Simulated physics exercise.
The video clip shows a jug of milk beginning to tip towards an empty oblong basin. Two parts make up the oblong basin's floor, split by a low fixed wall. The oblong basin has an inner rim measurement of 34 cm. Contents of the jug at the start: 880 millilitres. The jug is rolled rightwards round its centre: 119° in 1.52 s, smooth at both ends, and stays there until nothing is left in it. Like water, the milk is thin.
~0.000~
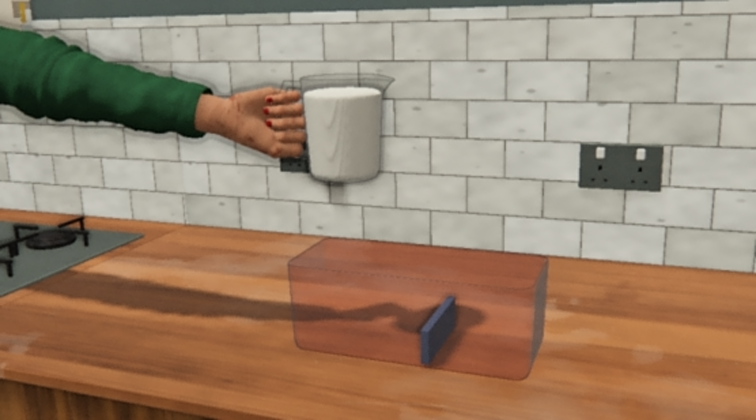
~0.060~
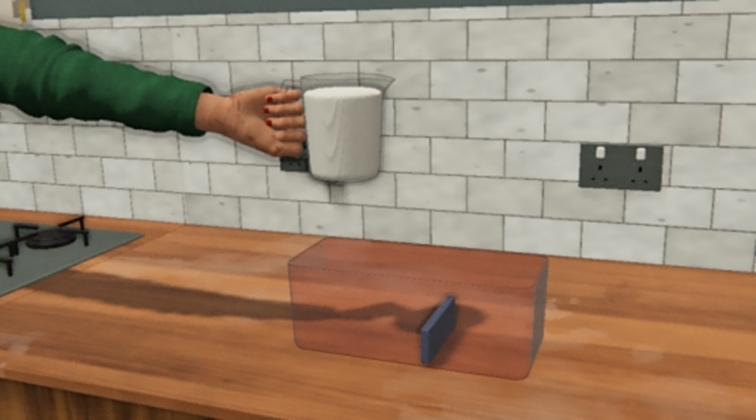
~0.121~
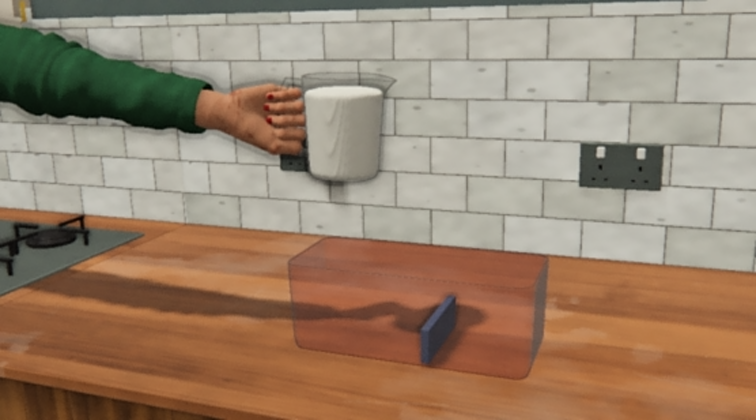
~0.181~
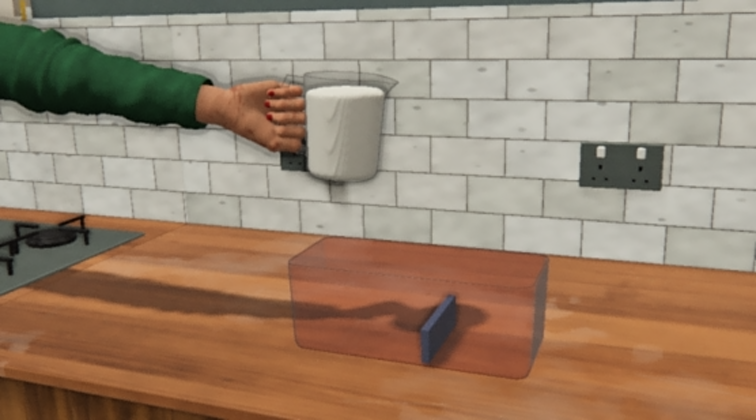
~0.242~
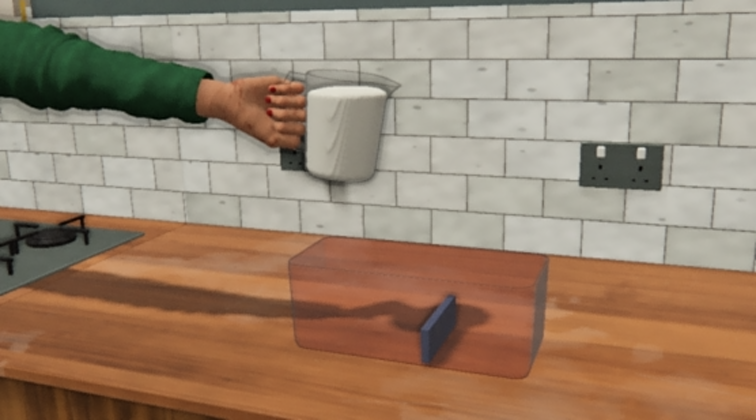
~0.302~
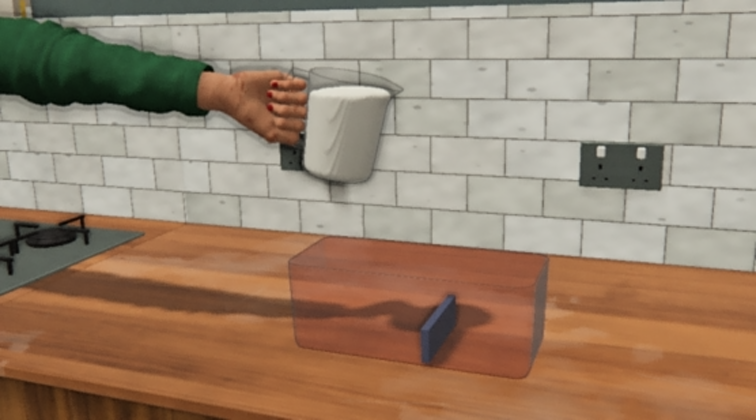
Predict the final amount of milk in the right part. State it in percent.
The right part ends with roughly 75 per cent.
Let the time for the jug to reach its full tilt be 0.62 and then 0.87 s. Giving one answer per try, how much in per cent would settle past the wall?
I'd expect close to 45 per cent and then close to 60 per cent.
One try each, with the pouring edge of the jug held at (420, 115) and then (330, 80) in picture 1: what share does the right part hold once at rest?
85 and 5 %.
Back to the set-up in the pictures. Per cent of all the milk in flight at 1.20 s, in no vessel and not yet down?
About 20 percent.
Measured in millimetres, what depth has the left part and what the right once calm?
Once settled, the left stands around 8 mm and the right around 38 mm.
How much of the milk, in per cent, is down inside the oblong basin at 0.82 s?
The basin holds roughly 6 in a hundred parts at that moment.
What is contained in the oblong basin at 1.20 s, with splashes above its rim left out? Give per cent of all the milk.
The share is close to 62 percent.
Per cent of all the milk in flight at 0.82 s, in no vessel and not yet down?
Near 16 per cent at that moment.
By 0.82 s the tilt is 66° and 78 per cent is still to pour, 0 is left of the wall and 6 right of it.
By 1.20 s the tilt is 106° and 19 per cent is still to pour, 3 is left of the wall and 59 right of it.
By 1.59 s the tilt is 119° and 0 per cent is still to pour, 23 is left of the wall and 76 right of it.
By 2.02 s the tilt is 119° and 0 per cent is still to pour, 23 is left of the wall and 76 right of it.
At rest 23 per cent lies left of the wall, 75 right of it and 1 outside.
